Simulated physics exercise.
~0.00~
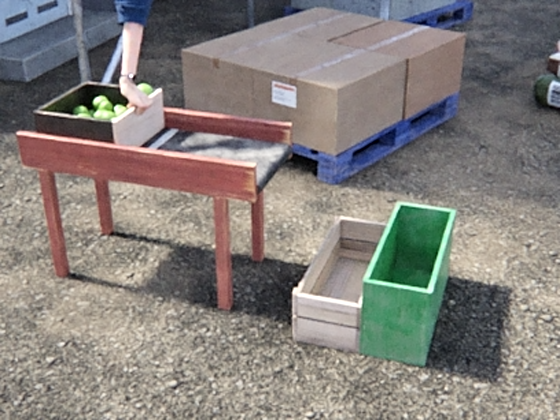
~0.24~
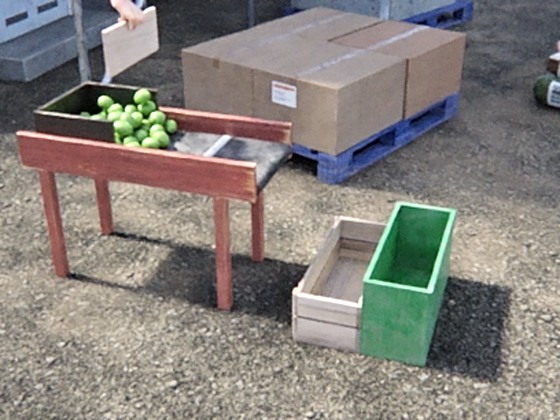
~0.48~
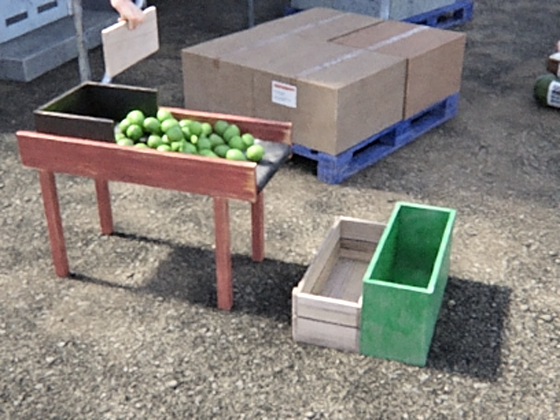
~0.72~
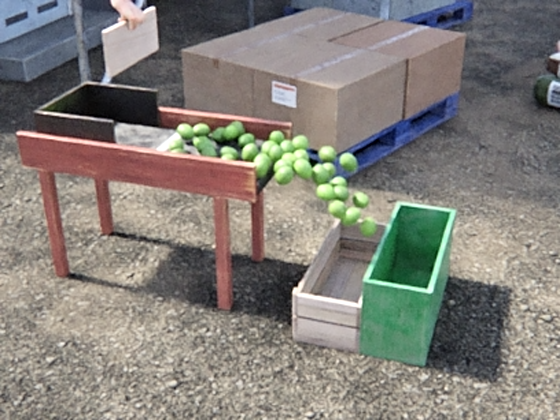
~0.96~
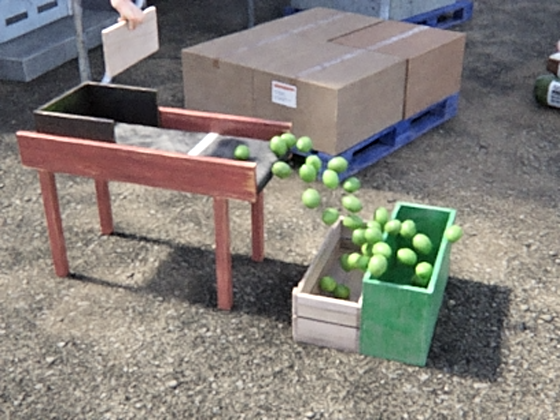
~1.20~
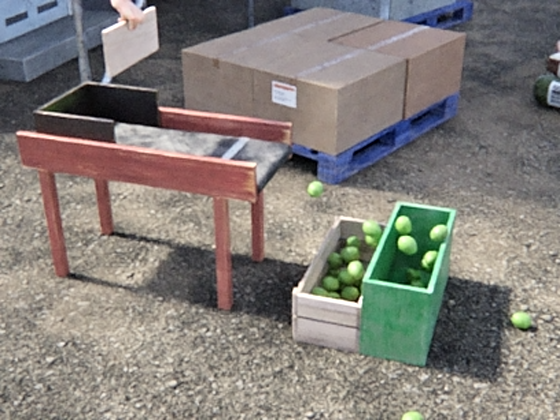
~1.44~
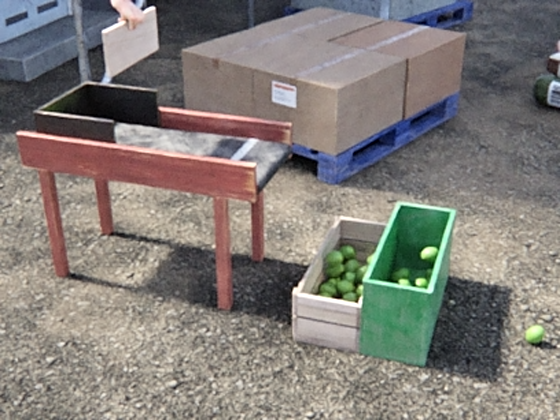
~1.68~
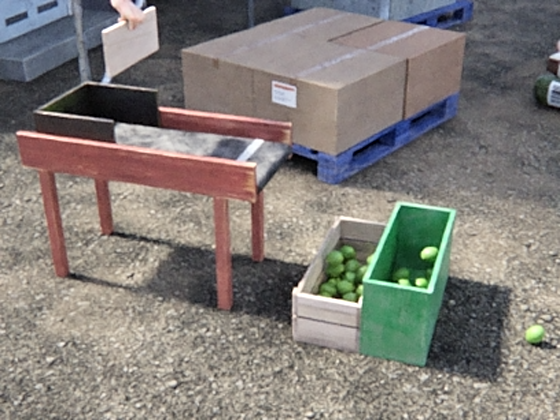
On a sunlit gravel yard, seen from slightly above by a still camera, a red wooden stand with a dark belt holds a black box of green limes at its left end. Wrapped brown cartons sit on a blue pallet behind, and a pale wooden bin and a green tub stand side by side at lower right. A hand lifts a pale board, and the limes ride rightward along the belt. They spill off its end and drop into both containers, while a couple fly past. Finally, more limes rest in the wooden bin than in the tub, with one visible on the gravel at right.
